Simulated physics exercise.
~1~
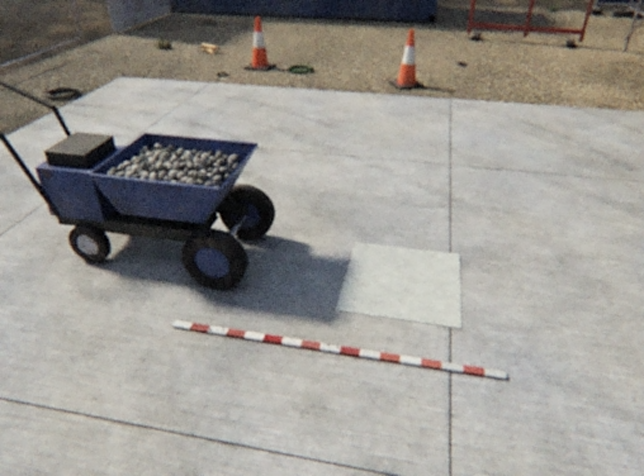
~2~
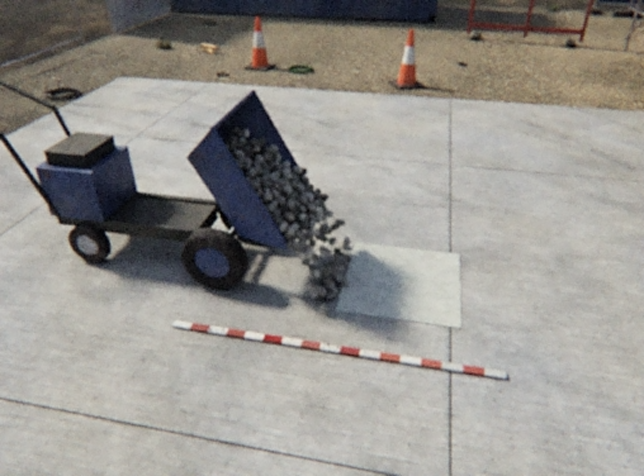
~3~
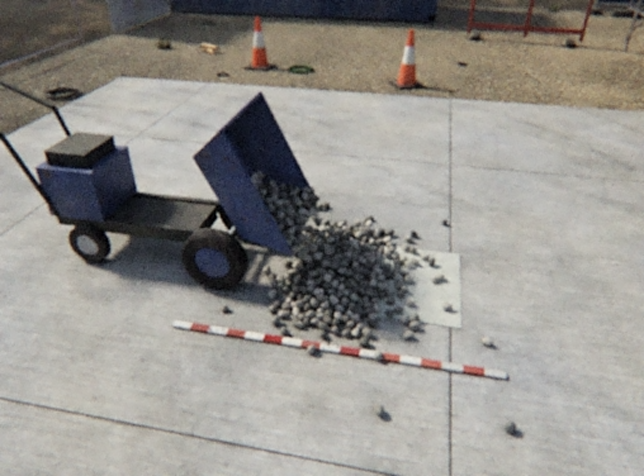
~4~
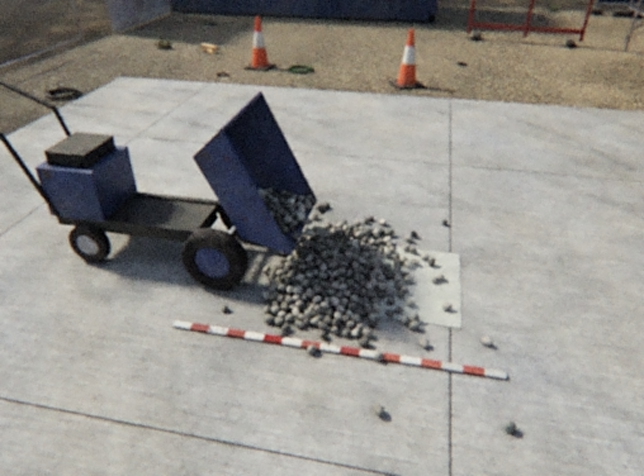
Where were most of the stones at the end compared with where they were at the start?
At the start the stones were all piled in the cart's blue tray. By the end most of them lay in a heap on the ground, lower and to the right, just in front of the tipped tray and partly over the pale sheet.
